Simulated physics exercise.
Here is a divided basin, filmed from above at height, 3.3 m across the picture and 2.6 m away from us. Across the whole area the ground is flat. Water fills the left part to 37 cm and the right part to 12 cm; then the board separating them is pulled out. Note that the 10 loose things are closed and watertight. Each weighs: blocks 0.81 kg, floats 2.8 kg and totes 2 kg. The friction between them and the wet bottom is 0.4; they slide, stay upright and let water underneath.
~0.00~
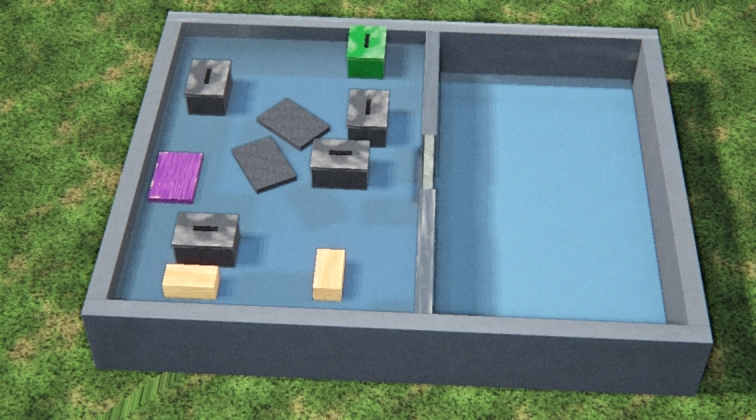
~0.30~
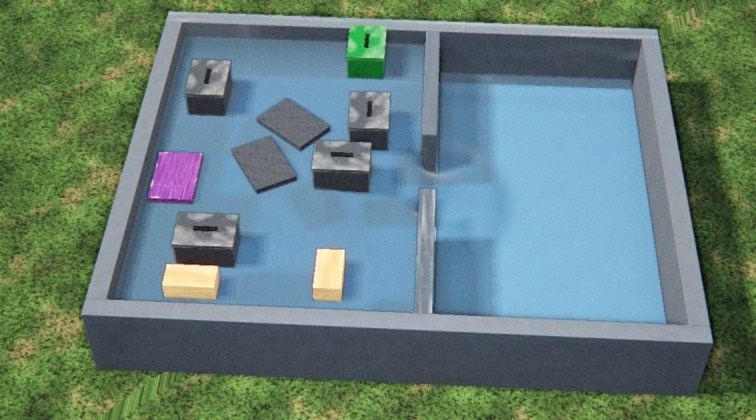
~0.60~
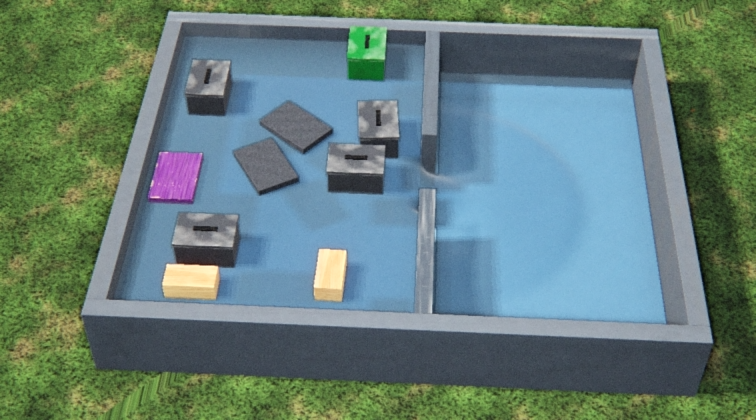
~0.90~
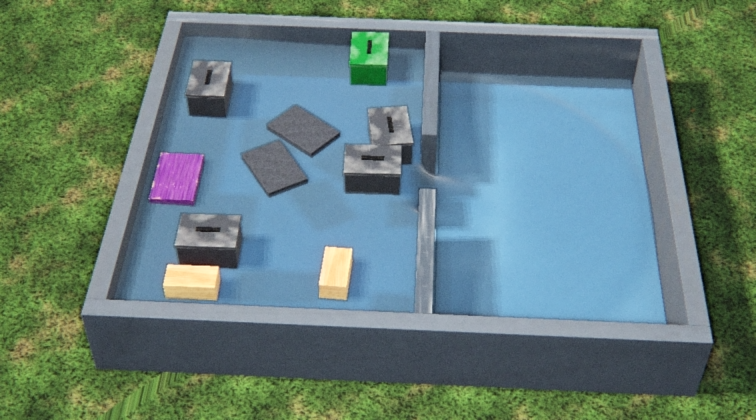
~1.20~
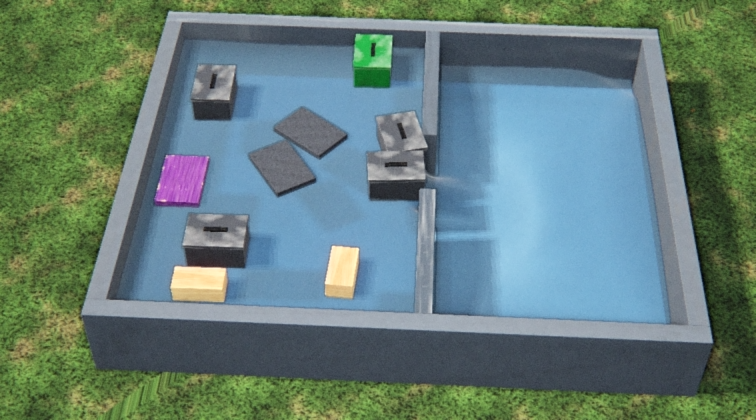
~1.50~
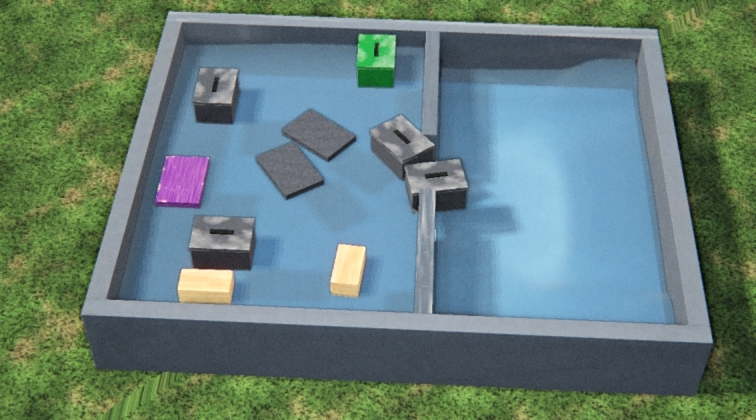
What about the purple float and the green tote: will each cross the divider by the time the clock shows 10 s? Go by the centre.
Result - purple float: Not over; green tote: Not over.
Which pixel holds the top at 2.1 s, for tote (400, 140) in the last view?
It would be close to (461, 163) by then.
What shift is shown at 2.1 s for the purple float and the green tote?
Close to 5 and 10 centimetres by then.
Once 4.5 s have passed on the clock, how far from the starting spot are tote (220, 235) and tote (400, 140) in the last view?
20 cm and 140 cm respectively.
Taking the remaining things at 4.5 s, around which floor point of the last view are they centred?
Around (357, 207).
After 2.1 s the purple float is near (186, 185), 0.1 m from its start, afloat; the green tote is near (378, 56), 0.1 m from its start, afloat; 2 of 10 are over the mark; 10 afloat.
After 4.5 s the purple float is near (193, 185), 0.1 m from its start, afloat; the green tote is near (384, 76), 0.3 m from its start, afloat; 2 of 10 are over the mark; 10 afloat.
After 7.0 s the purple float is near (193, 188), 0.1 m from its start, afloat; the green tote is near (385, 75), 0.3 m from its start, afloat; 2 of 10 are over the mark; 10 afloat.
After 10.0 s the purple float is near (192, 188), 0.1 m from its start, afloat; the green tote is near (387, 68), 0.2 m from its start, afloat; 2 of 10 are over the mark; 10 afloat.
